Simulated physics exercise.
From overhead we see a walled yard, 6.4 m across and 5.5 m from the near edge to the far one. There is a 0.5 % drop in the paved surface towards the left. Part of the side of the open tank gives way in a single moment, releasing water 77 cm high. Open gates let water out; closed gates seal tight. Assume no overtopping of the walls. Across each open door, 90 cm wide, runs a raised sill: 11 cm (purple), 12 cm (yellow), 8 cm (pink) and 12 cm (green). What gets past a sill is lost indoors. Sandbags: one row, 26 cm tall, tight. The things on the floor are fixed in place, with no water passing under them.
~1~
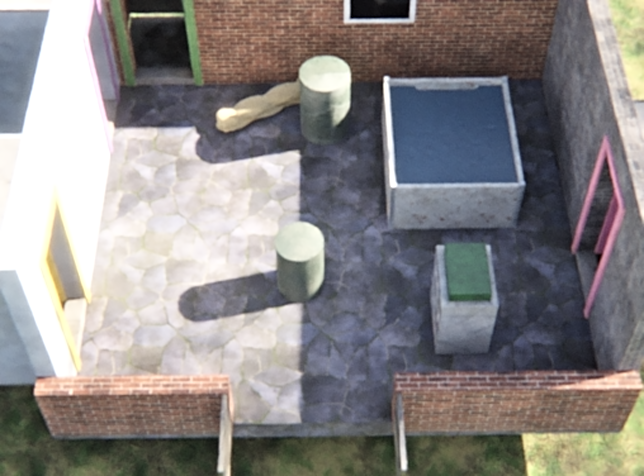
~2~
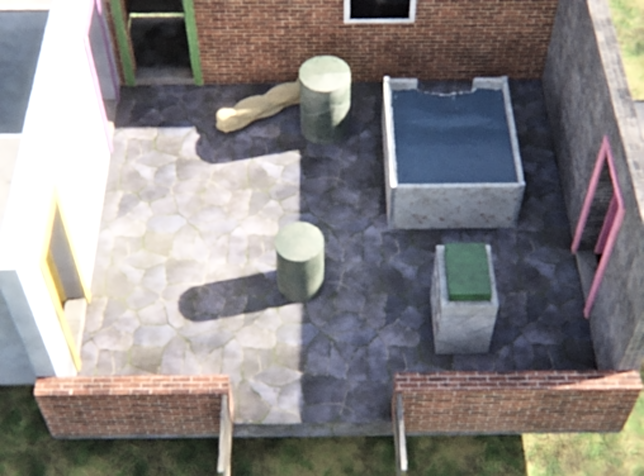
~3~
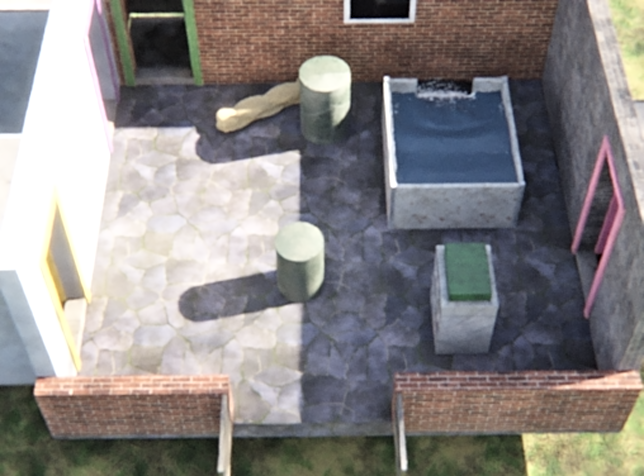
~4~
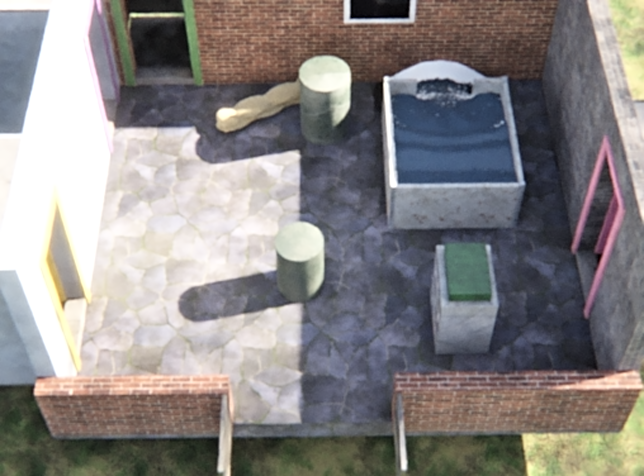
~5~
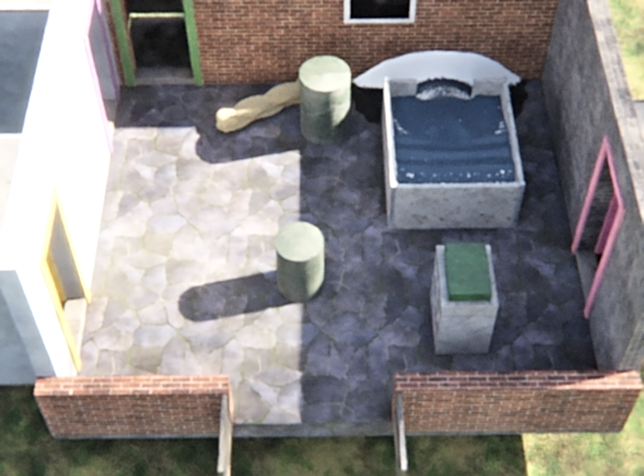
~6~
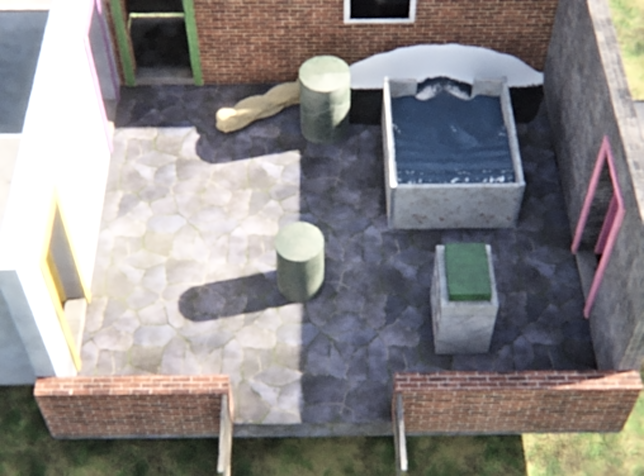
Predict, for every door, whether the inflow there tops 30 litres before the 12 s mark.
Prediction: At the purple door it falls short of 30 litres; at the yellow door it falls short of 30 litres; at the pink door it falls short of 30 litres; at the green door it falls short of 30 litres.
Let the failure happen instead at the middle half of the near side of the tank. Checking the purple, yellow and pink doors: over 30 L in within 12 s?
In that case, purple door: Less than that, yellow door: Less than that, pink door: More than that.
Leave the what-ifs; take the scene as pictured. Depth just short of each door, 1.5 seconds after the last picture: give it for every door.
Depths in cm: Purple 0, yellow 0, pink 3, green 2.
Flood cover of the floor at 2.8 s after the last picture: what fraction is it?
I'd say around 65 %.
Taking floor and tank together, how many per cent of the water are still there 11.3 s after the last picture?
Around 92 percent of the water.
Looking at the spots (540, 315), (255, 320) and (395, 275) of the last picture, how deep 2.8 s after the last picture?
Depths: About 4, 0 and 1 centimetres.
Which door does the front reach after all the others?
Last: Yellow.
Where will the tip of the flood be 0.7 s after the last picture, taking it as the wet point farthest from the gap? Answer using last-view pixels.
(192, 90).
Then, 0.7 s after the last picture water covers 15 % of the floor and is deepest (56 cm) near (442, 87); purple door not reached, yellow door not reached, pink door not reached, green door not reached.
Then, 1.5 s after the last picture water covers 35 % of the floor and is deepest (42 cm) near (537, 86); purple door not reached, yellow door not reached, pink door 3 cm at the sill, 0 L in, green door 2 cm at the sill, 0 L in.
Then, 2.8 s after the last picture water covers 65 % of the floor and is deepest (32 cm) near (442, 87); purple door 9 cm at the sill, 0 L in, yellow door 3 cm at the sill, 0 L in, pink door 10 cm at the sill, 1 L in, green door 2 cm at the sill, 0 L in.
Then, 6.3 s after the last picture water covers 90 % of the floor and is deepest (20 cm) near (78, 369); purple door 4 cm at the sill, 0 L in, yellow door 14 cm at the sill, 0 L in, pink door 7 cm at the sill, 5 L in, green door 3 cm at the sill, 0 L in.
Then, 11.3 s after the last picture water covers 95 % of the floor and is deepest (10 cm) near (118, 108); purple door 8 cm at the sill, 0 L in, yellow door 8 cm at the sill, 10 L in, pink door 6 cm at the sill, 5 L in, green door 10 cm at the sill, 0 L in.
